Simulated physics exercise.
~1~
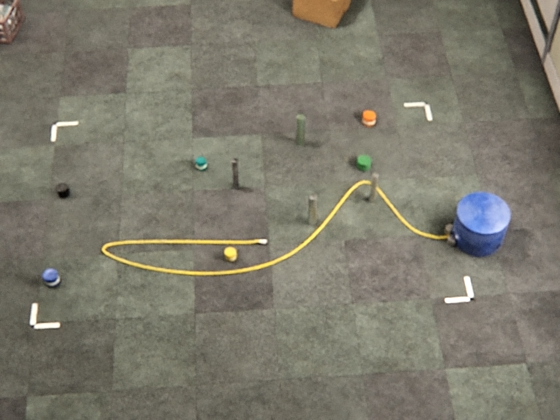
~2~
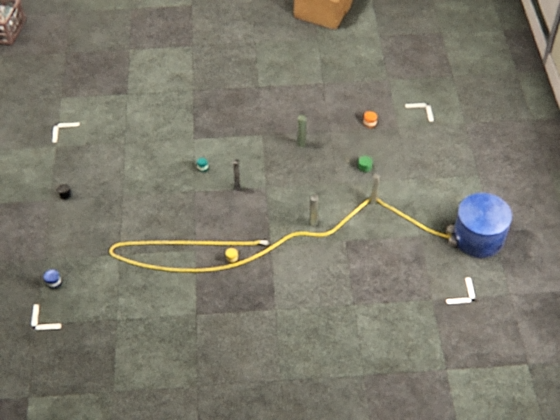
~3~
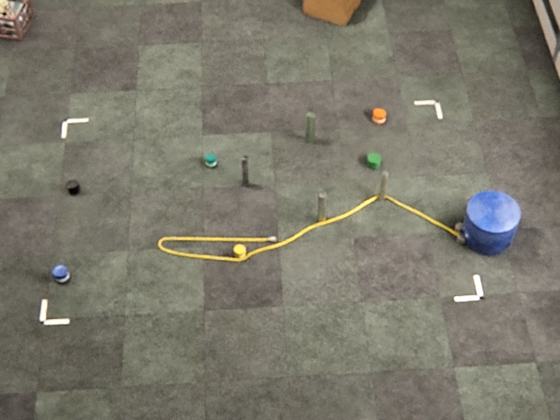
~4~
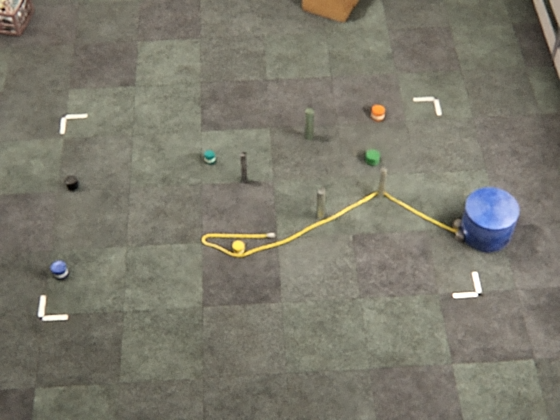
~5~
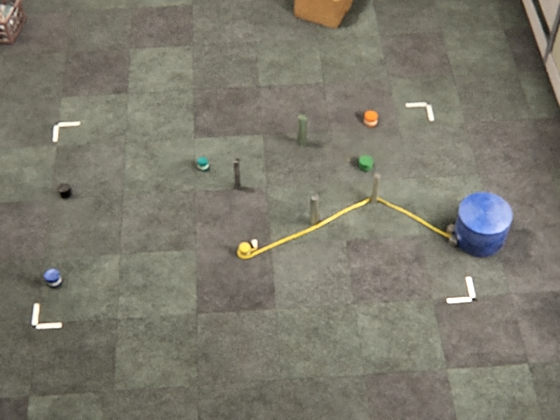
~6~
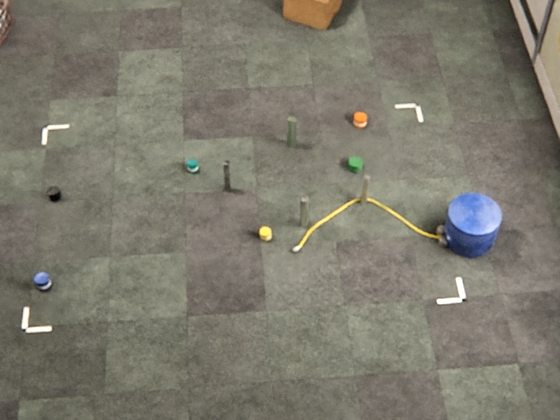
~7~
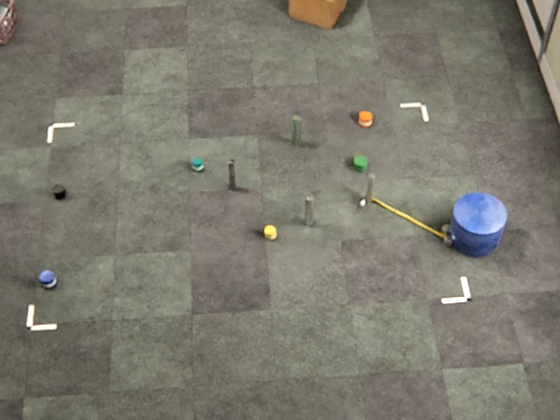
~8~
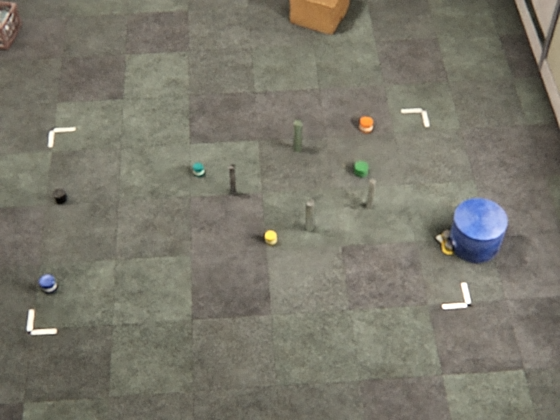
The footage shows a yellow lead looped around upright posts on a carpeted floor among small coloured containers, being drawn rightward into a blue reel; it drags the yellow canister a short way right and slightly up, then slips free, ending with a short piece beside the reel.
